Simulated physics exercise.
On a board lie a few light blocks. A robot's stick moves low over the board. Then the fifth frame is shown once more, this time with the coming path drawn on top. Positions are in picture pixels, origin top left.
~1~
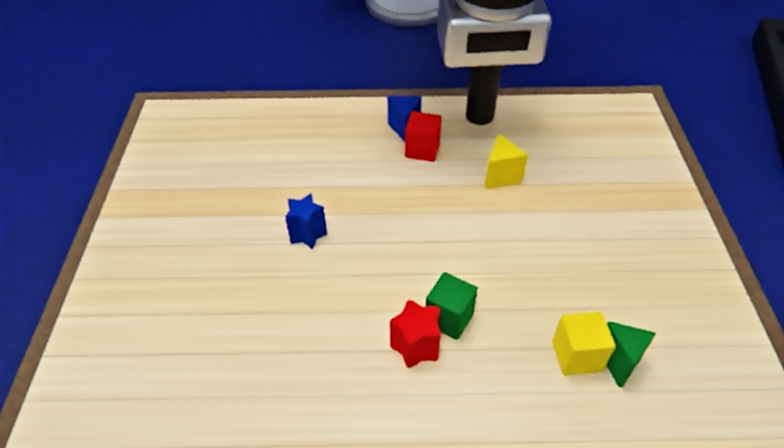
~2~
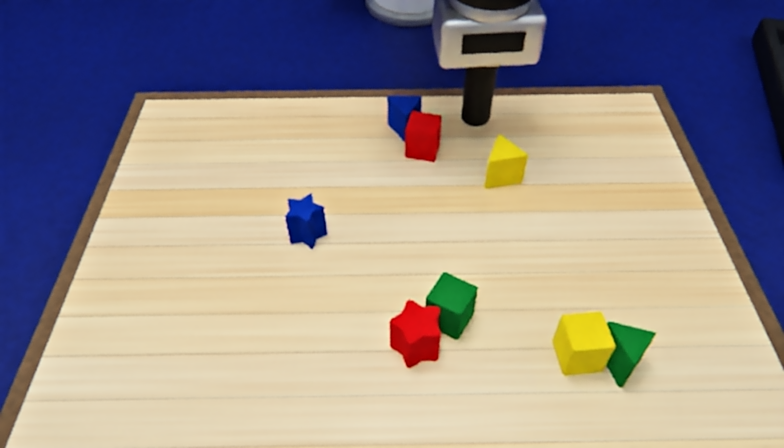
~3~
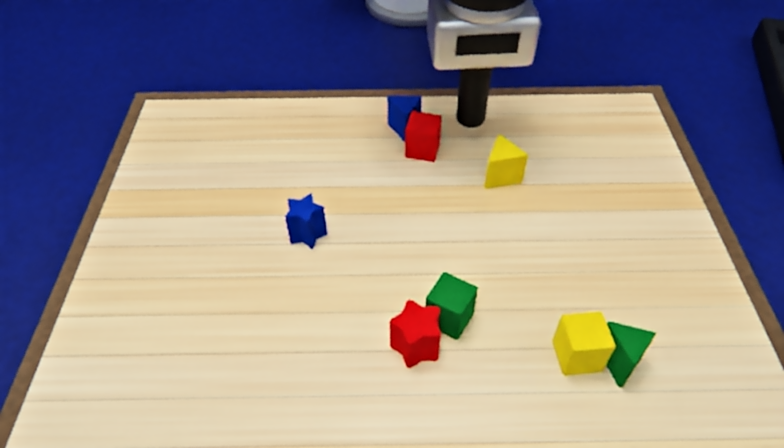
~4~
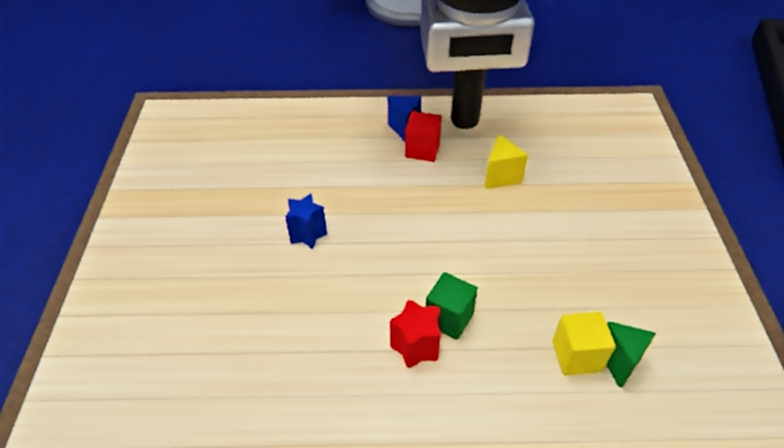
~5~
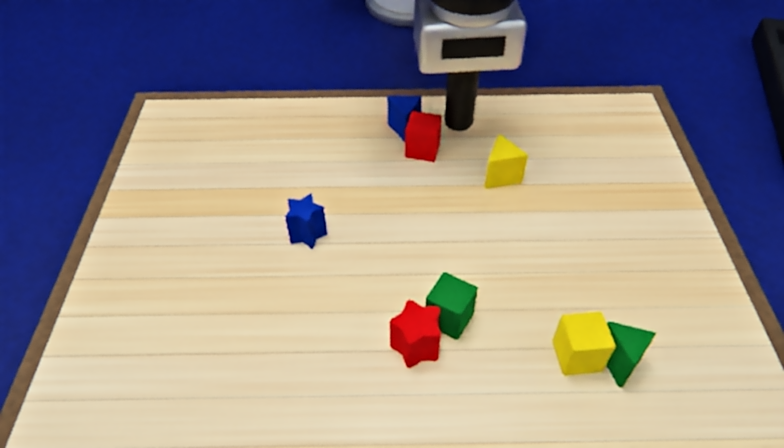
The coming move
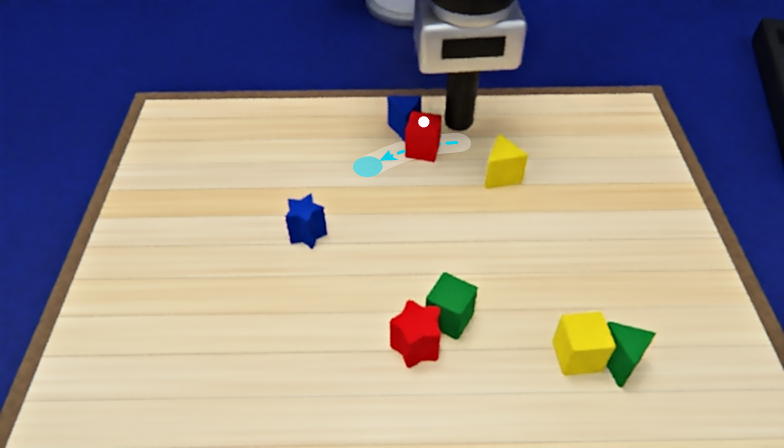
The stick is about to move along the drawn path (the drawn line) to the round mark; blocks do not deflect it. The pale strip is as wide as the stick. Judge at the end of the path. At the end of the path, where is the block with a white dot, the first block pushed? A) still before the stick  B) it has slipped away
I choose A.
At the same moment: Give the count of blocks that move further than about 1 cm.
The answer will be one.
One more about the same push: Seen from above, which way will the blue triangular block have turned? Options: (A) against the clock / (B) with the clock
I choose B.
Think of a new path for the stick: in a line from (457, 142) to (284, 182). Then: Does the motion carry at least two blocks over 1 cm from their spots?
I'd say no.
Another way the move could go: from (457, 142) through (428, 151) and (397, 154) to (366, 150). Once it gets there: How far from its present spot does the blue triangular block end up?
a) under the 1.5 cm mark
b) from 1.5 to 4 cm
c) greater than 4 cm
My pick is a.
The drawn path runs from (457, 142) over (410, 149) to (368, 167); the dot is on the red square block.
The first path, step by step. One third of the way, stick at (425, 127); blue triangular block at (401, 102), turned 25° clockwise; red square block at (398, 127), turned 35° anticlockwise.
Two thirds of the way, stick at (395, 135); blue triangular block at (401, 102), turned 25° clockwise; red square block at (368, 137), turned 45° anticlockwise.
At the end, stick at (367, 147); blue triangular block at (401, 102), turned 25° clockwise; red square block at (338, 148), turned 40° anticlockwise; yellow triangular block not moved.
